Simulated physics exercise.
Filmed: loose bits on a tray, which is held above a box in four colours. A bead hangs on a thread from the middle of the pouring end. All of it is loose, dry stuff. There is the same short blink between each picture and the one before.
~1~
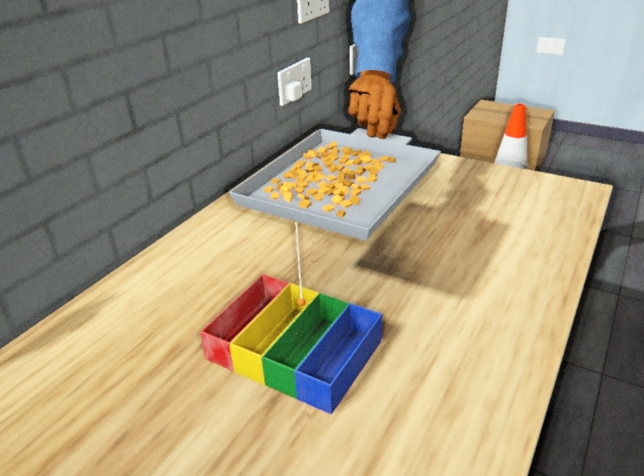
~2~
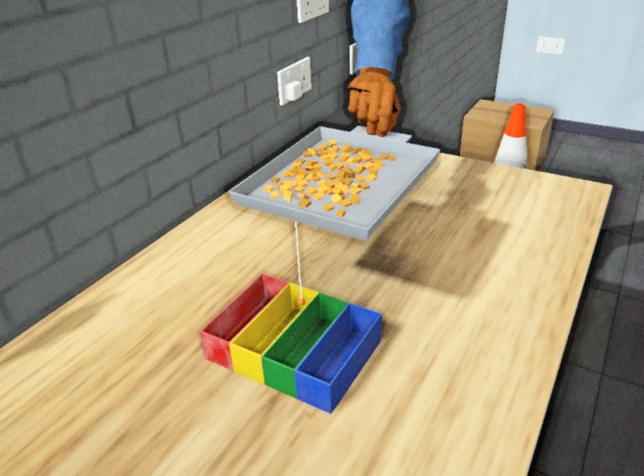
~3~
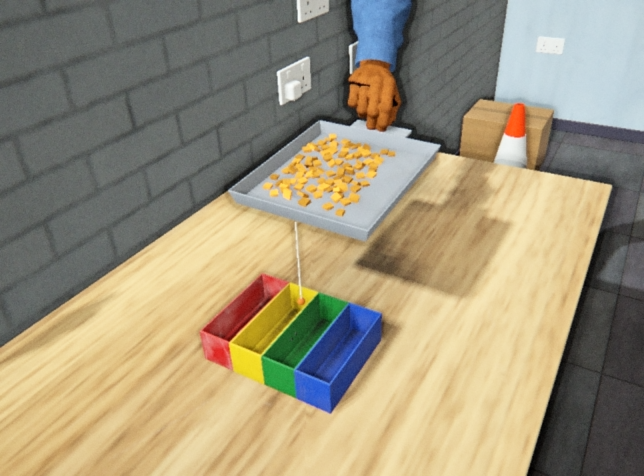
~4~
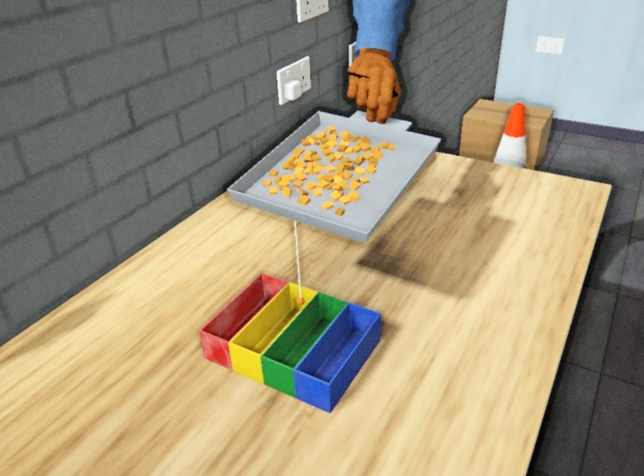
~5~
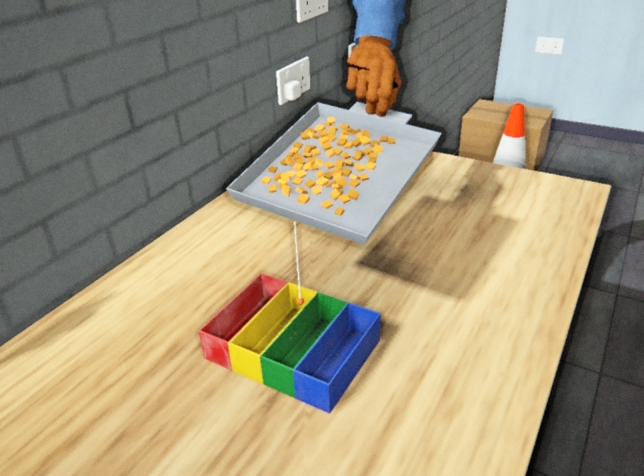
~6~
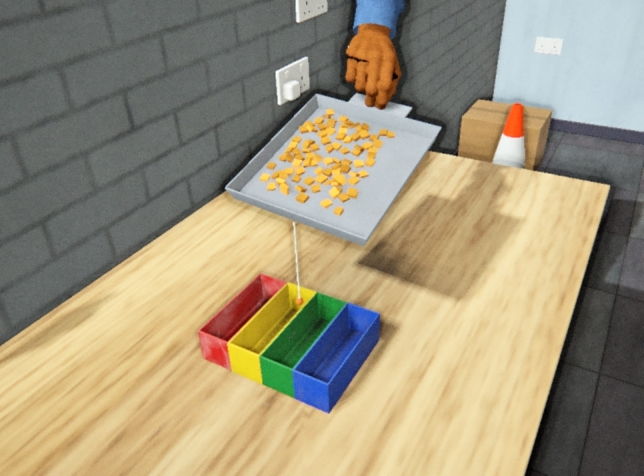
On a wooden table beside a grey brick wall, a box with red, yellow, green and blue cells sits below a tray of small crackers, as a brown hand slowly raises the tray's far end, slightly steepening its slant.
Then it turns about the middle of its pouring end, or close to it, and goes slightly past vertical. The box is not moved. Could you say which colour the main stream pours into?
It pours into the blue cell.
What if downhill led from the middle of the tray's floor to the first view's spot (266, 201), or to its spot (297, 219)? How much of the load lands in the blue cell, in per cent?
Roughly 0 % in the first case and 10 % in the second.
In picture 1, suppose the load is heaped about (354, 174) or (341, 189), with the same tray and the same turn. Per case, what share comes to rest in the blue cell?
In order, 50 per cent then 60 per cent.
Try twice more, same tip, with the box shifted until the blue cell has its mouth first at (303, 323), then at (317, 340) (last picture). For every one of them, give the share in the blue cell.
It would be near 20 per cent first and near 30 per cent second.
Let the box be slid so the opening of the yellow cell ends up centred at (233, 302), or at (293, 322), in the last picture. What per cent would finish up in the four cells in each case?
10 and 100 in a hundred, in turn.
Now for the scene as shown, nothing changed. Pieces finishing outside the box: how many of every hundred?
Roughly 20 percent.
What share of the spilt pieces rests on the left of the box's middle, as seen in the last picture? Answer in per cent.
Around 10 per cent, I reckon.
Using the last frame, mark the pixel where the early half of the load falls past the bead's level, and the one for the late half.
The early half goes through (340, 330), the late half through (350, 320).
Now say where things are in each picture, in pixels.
In the first picture, corners of the pouring end at (235, 191) and (366, 226), level; middle of the load at (331, 178), small crackers; bead on its thread at (302, 302); red cell at (217, 349); yellow cell at (247, 362); green cell at (279, 375); blue cell at (313, 390).
In the second picture, corners of the pouring end at (235, 191) and (366, 226), level; middle of the load at (331, 177).
In the third picture, corners of the pouring end at (234, 190) and (365, 227), tipped barely, lowest at the right corner; middle of the load at (331, 174).
In the fourth picture, corners of the pouring end at (234, 188) and (365, 229), tipped a little, lowest at the right corner; middle of the load at (330, 169).
In the fifth picture, corners of the pouring end at (233, 187) and (364, 232), tipped a little, lowest at the right corner; middle of the load at (329, 165).
In the sixth picture, corners of the pouring end at (231, 187) and (364, 234), tipped a little, lowest at the right corner; middle of the load at (329, 161); red cell at (215, 348); yellow cell at (245, 361); green cell at (277, 374); blue cell at (311, 389).
Soon, tray tipped steeply; nearly all on the tray; a stray few falling or outside the box.
A while on, tray tipped past a quarter turn; most on the tray; a small part in the blue cell; a stray few in the yellow cell; a small part falling or outside the box.
Towards the end, tray tipped past a quarter turn; about two thirds in the blue cell; about a quarter in the green cell; a stray few in the yellow cell; about a quarter falling or outside the box.
Finally, tray tipped past a quarter turn; about two thirds in the blue cell; about a quarter in the green cell; a stray few in the yellow cell; none in the red cell; about a quarter outside the box.
